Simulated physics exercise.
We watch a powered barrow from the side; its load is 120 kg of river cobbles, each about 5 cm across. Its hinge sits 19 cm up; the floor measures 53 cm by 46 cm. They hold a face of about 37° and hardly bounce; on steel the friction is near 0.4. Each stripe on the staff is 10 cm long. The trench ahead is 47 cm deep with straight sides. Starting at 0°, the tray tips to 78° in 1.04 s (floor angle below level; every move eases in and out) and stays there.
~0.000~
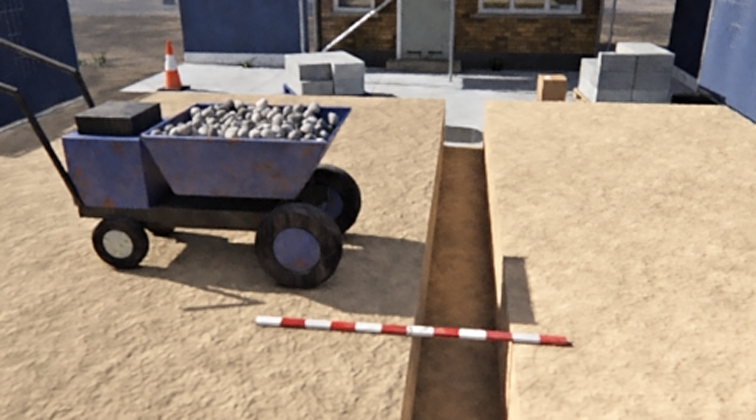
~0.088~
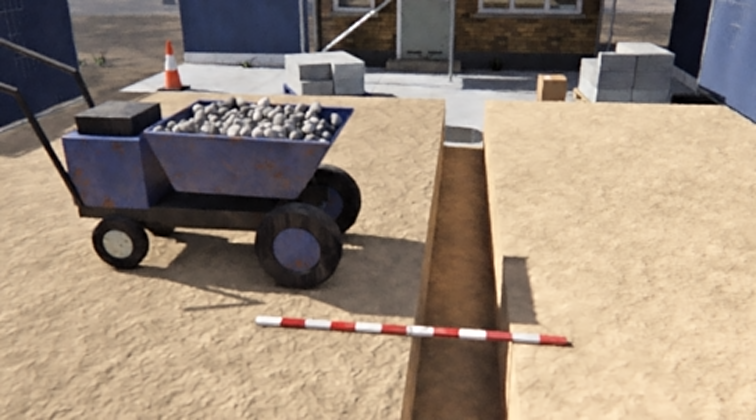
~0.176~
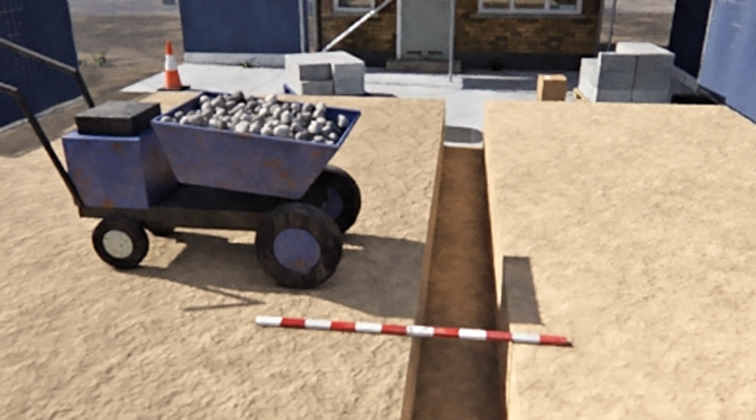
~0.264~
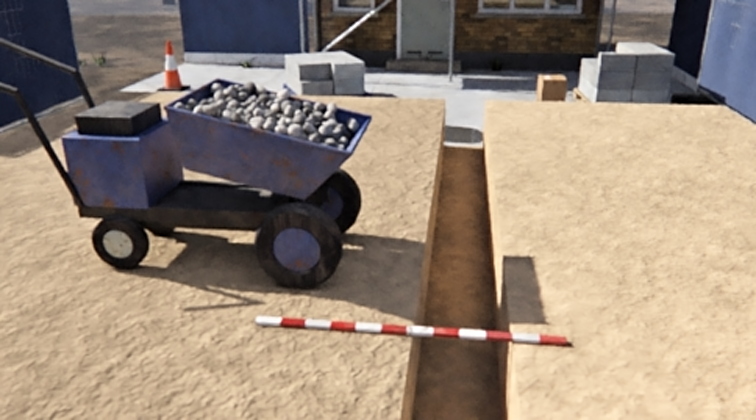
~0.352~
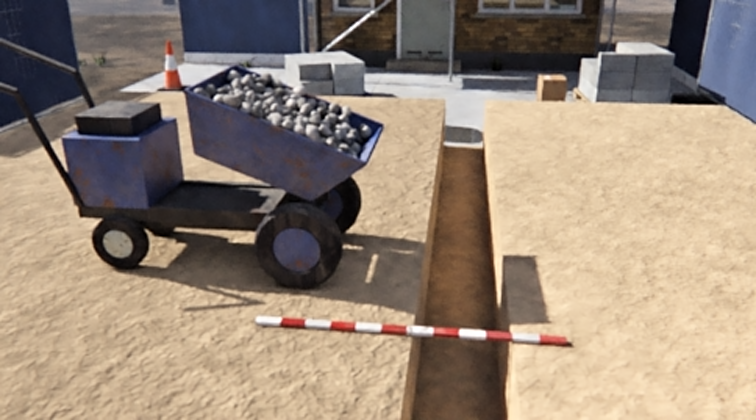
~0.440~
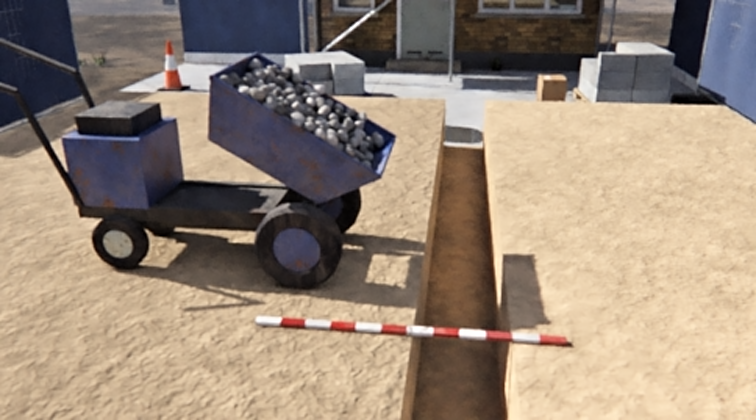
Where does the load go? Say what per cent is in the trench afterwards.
Roughly 99 per cent ends in the trench.
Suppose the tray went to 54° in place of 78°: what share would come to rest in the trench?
It would be near 40 per cent.
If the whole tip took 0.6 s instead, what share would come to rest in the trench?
In that case some 85 per cent.
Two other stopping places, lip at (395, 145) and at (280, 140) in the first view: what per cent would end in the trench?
First some 45, then 65 per cent.
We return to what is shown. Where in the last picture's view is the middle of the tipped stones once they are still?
Around (464, 335).
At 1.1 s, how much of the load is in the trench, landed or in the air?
Some 55 per cent.
After 0.8 s the floor is at 66°; 99 % in the tray, 1 % in the trench; the foremost stones are at (432, 219).
After 1.1 s the floor is at 78°; 47 % in the tray, 53 % in the trench; the foremost stones are at (501, 312).
After 1.5 s the floor is at 78°; 16 % in the tray, 83 % in the trench, 1 % past the trench; the foremost stones are at (526, 300).
After 3.4 s the floor is at 78°; 0 % in the tray, 99 % in the trench, 1 % past the trench; the foremost stones are at (533, 293).
